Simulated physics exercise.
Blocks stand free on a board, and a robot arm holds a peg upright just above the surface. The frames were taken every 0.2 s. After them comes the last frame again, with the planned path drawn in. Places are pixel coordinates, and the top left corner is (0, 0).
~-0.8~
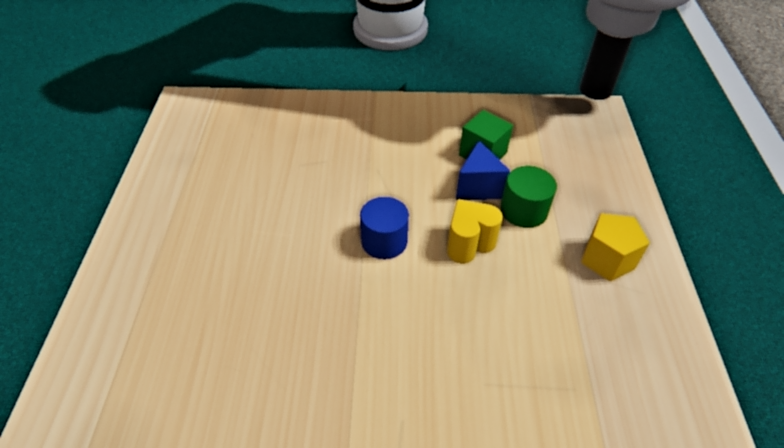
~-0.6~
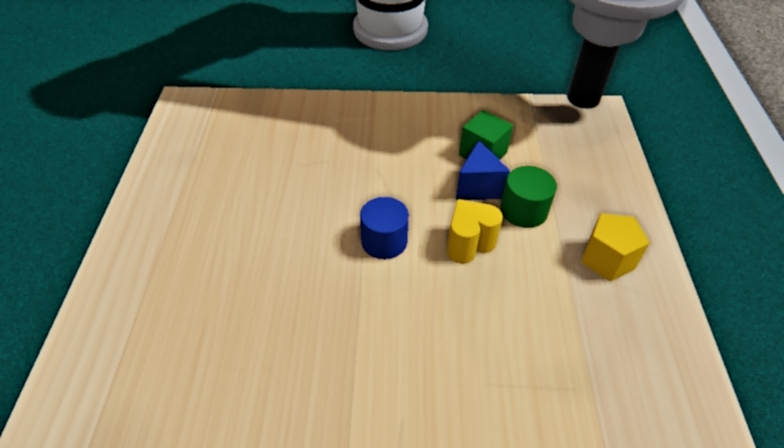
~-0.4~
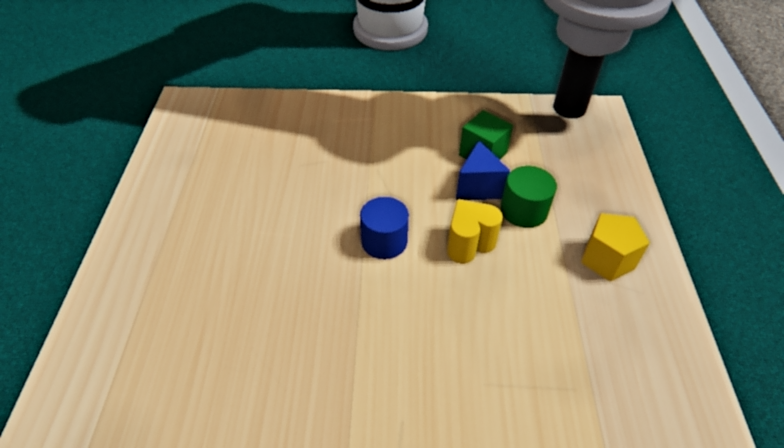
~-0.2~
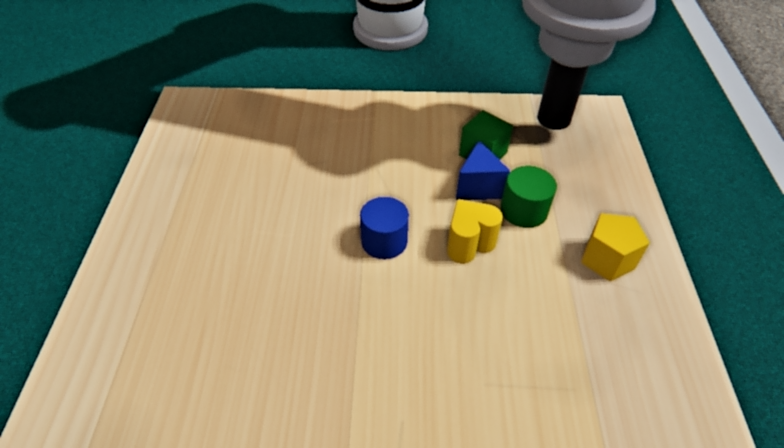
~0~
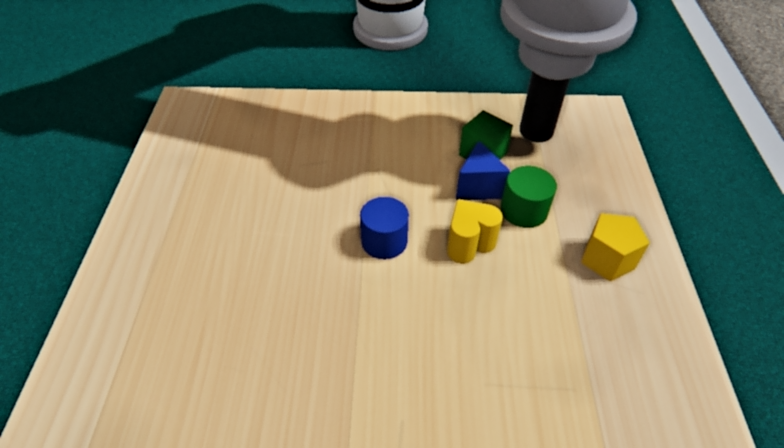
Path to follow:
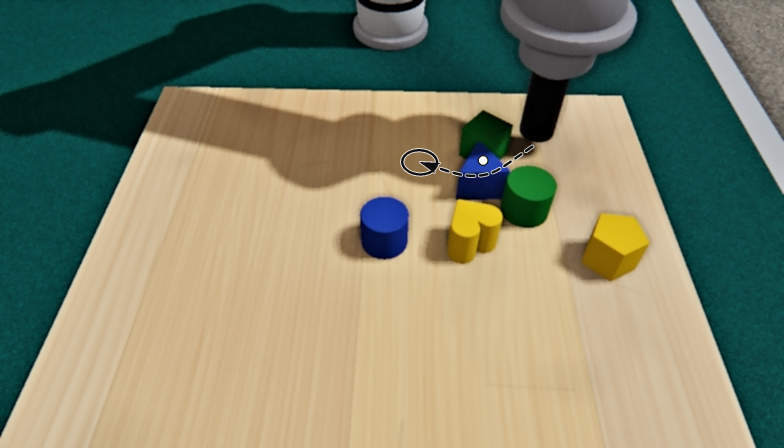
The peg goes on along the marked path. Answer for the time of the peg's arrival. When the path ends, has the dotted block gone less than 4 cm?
I'd say yes.
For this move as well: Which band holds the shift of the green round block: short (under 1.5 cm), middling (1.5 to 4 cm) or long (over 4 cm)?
By the end of the path, it will have gone short of 1.5 cm.
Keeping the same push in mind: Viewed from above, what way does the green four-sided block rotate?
Rotates clockwise.
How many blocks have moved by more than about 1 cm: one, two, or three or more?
2 blocks.
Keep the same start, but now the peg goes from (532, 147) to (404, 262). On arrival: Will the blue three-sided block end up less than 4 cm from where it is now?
That would be a no.
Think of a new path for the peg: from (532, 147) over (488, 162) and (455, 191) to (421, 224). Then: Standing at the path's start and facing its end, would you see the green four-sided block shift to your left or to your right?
Slides right.
Path on the board, from (532, 147) over (503, 167) and (462, 175) to (420, 162); the dot is on the blue three-sided block.
What follows on the original path. One third of the way, peg (507, 152); blue three-sided block (476, 161), turned 35° anticlockwise; green four-sided block (467, 129), turned 35° clockwise.
Two thirds of the way, peg (465, 160); blue three-sided block (459, 170), turned 45° anticlockwise; green four-sided block (442, 126), turned 100° clockwise.
At the end, peg (421, 147); blue three-sided block (459, 170), turned 45° anticlockwise; green four-sided block (415, 110), turned 140° clockwise; green round block in place.
